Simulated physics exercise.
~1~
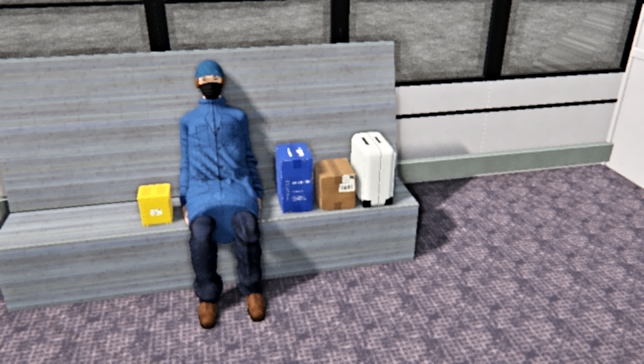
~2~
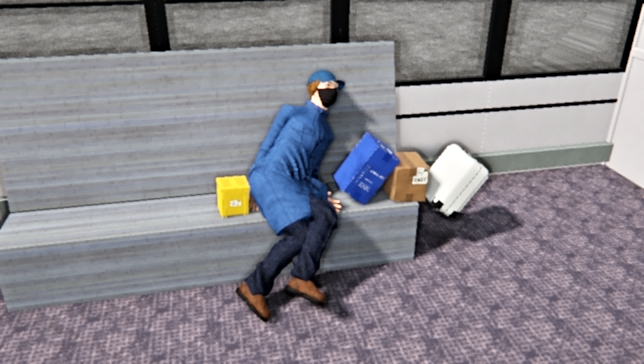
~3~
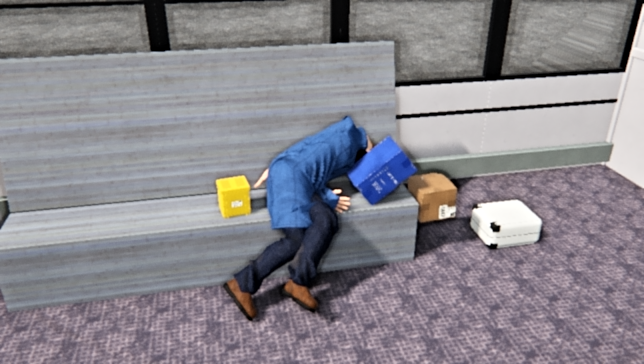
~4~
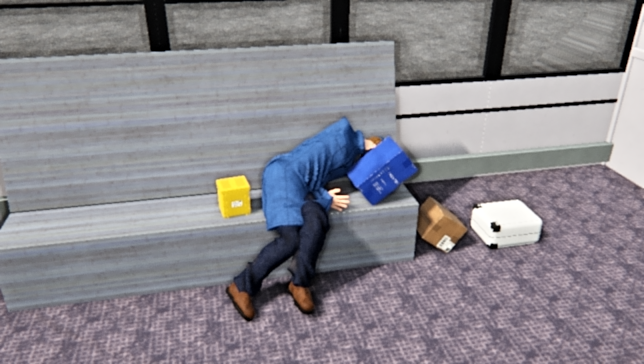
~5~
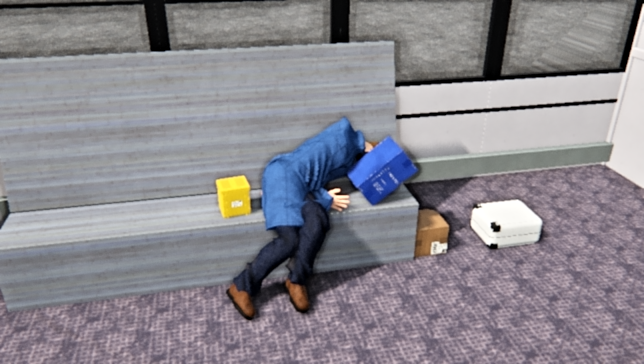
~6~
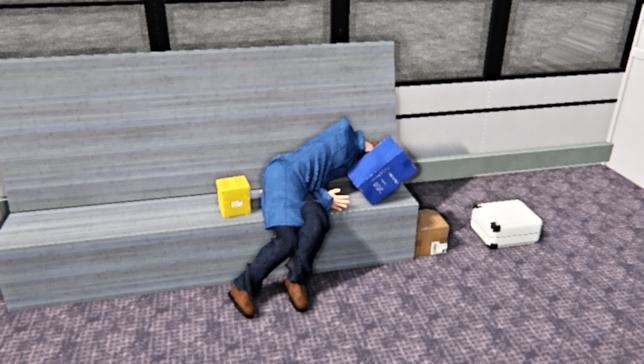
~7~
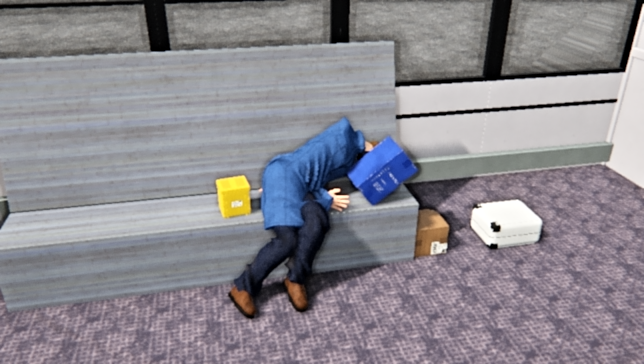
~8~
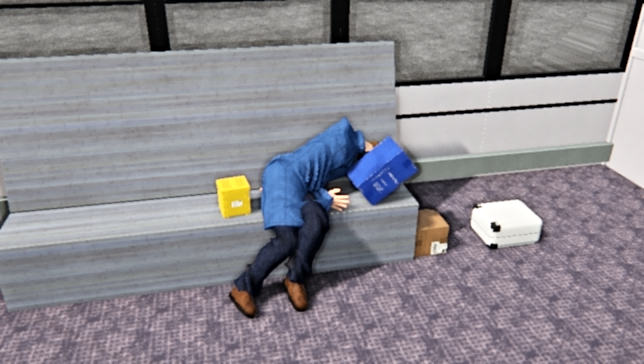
A seated person slumps right against a blue case as white and brown luggage falls off.
